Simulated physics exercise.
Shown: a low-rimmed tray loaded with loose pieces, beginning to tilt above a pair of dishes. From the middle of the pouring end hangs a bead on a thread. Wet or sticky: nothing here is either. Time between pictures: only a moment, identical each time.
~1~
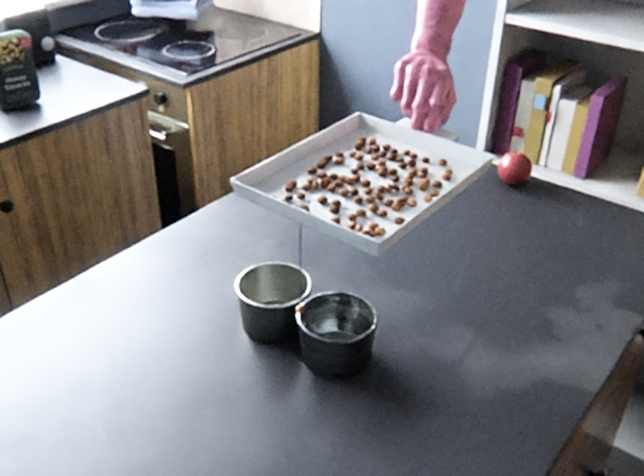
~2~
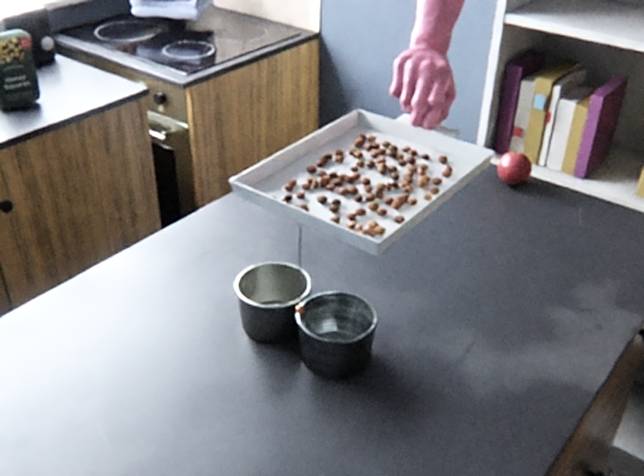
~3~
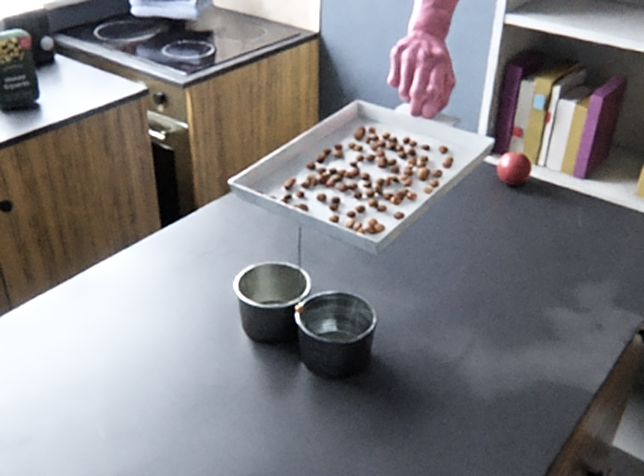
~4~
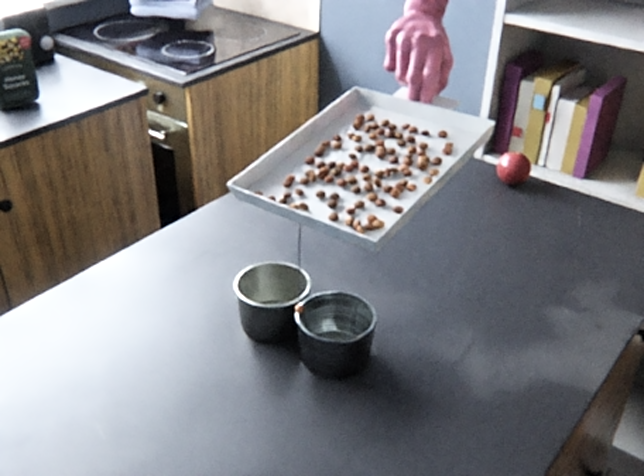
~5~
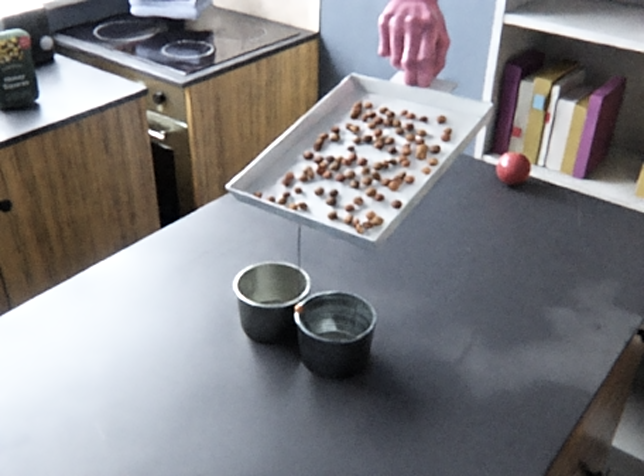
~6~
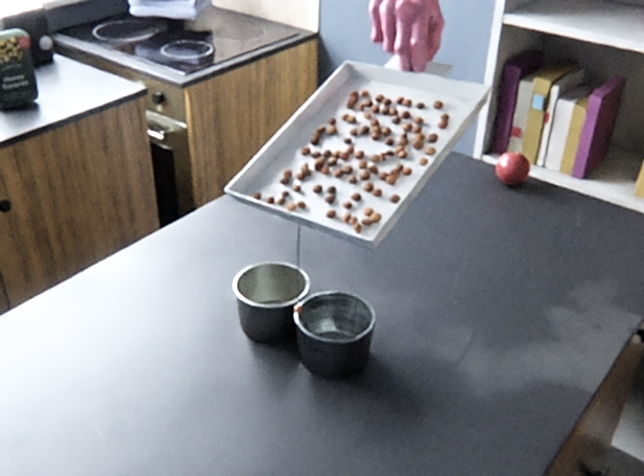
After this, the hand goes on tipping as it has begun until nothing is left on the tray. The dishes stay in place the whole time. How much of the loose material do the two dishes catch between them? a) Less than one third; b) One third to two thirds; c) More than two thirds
Option a: Less than one third.
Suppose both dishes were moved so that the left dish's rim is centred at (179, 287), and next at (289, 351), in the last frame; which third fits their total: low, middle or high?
The two tries give, in order: The middle third; under a third.
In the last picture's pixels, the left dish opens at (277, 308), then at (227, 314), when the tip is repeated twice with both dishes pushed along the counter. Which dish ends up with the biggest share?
First try: The left-hand one. Second try: The left-hand one.
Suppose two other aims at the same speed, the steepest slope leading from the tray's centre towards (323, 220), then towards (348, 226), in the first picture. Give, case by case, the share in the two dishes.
Case one near 0 %; case two near 0 %.
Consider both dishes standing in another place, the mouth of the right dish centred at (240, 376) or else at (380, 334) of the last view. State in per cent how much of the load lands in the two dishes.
First position: Some 10 %; second position: Some 0 %.
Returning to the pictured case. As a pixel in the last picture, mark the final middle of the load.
Close to (227, 365) in the last view.
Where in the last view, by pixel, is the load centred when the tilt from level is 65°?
Roughly at (281, 197).
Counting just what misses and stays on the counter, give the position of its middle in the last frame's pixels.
Centre: Roughly (227, 369).
Just after the last frame, tray tipped steeply; every one on the tray.
A moment on, tray tipped past a quarter turn; roughly half on the tray; roughly a quarter outside both; about a tenth in the air.
Further on, tray tipped past a quarter turn; about a tenth in the left dish; almost all outside both.
When it is over, tray tipped past a quarter turn; not one in the right dish; about a tenth in the left dish; almost all outside both.
